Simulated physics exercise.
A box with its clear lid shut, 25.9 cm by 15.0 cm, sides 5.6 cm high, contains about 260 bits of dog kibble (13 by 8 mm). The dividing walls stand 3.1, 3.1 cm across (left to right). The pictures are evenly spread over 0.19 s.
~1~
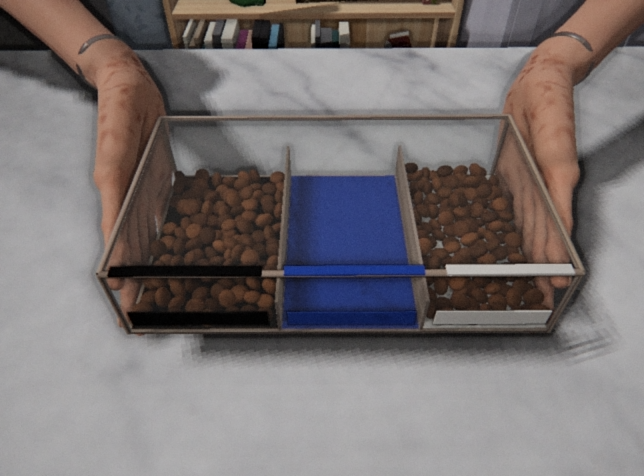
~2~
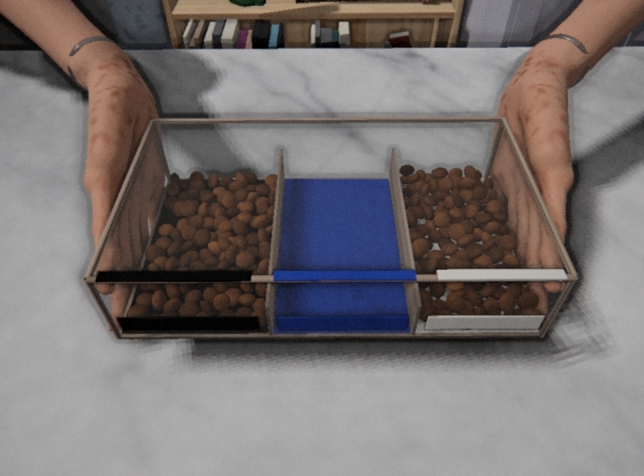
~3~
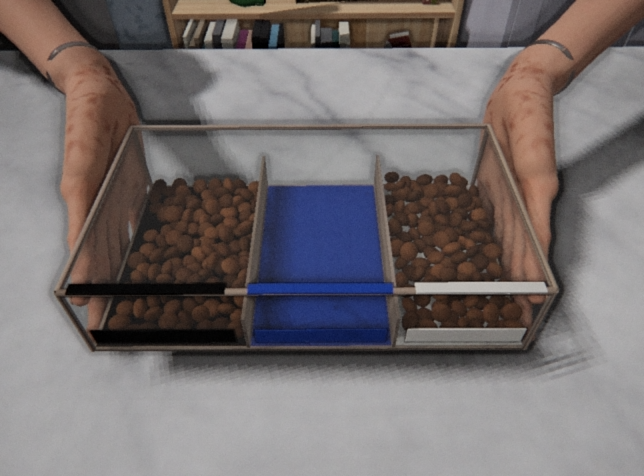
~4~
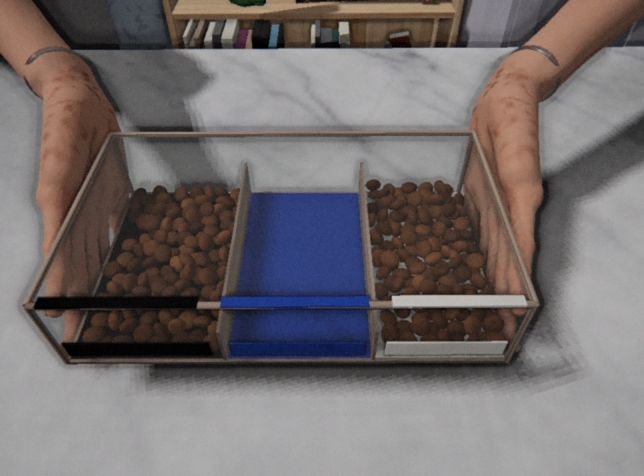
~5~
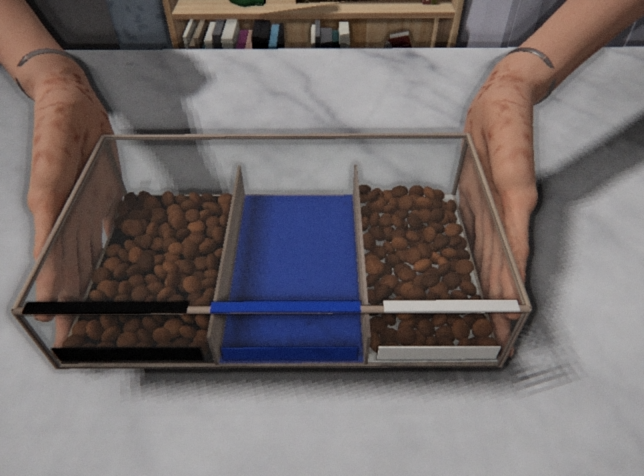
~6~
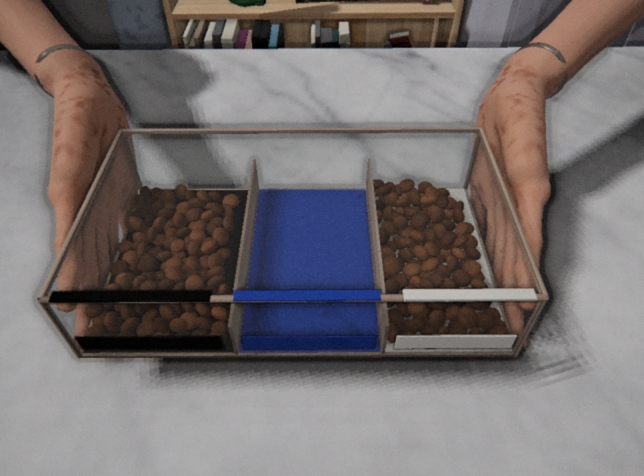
The clip shows two hands holding a clear lidded box with brown pellets in its black and white end sections and an empty blue middle, sliding it left and slightly nearer across a marbled surface, then partway back right.
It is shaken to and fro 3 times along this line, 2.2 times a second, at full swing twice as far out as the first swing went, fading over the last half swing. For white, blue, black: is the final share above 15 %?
In the white compartment: Over; in the blue compartment: Under; in the black compartment: Over.
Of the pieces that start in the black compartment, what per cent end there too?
About 100 per cent.
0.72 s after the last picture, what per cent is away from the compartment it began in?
About 0 per cent.
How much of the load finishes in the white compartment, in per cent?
Roughly 55 per cent.
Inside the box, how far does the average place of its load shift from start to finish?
Roughly 0.5 cm.
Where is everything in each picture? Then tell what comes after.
Box at (340, 280); tilt 0 degrees; moved 0.0 cm; white 55 %, black 45 %, in the first picture.
Box at (331, 285); tilt 0 degrees; moved 0.6 cm, in the second picture.
Box at (306, 298); tilt 0 degrees; moved 2.2 cm, in the third picture.
Box at (281, 311); tilt 0 degrees; moved 3.7 cm, in the fourth picture.
Box at (272, 316); tilt 0 degrees; moved 4.3 cm, in the fifth picture.
Box at (293, 305); tilt 0 degrees; moved 3.0 cm; white 55 %, black 45 %, in the sixth picture.
Then, 0.39 s after the last picture, tilt 0 degrees; white 55 %, black 45 %; middle of all pieces near (252, 281).
Then, 0.72 s after the last picture, tilt 0 degrees; white 55 %, black 45 %; middle of all pieces near (366, 220).
Then, 1.02 s after the last picture, tilt 0 degrees; white 55 %, blue 5 %, black 45 %; middle of all pieces near (408, 210).
Then, 1.31 s after the last picture, tilt 0 degrees; white 55 %, blue 5 %, black 45 %; middle of all pieces near (357, 229).
In the end, white 55 %, blue 5 %, black 45 %.
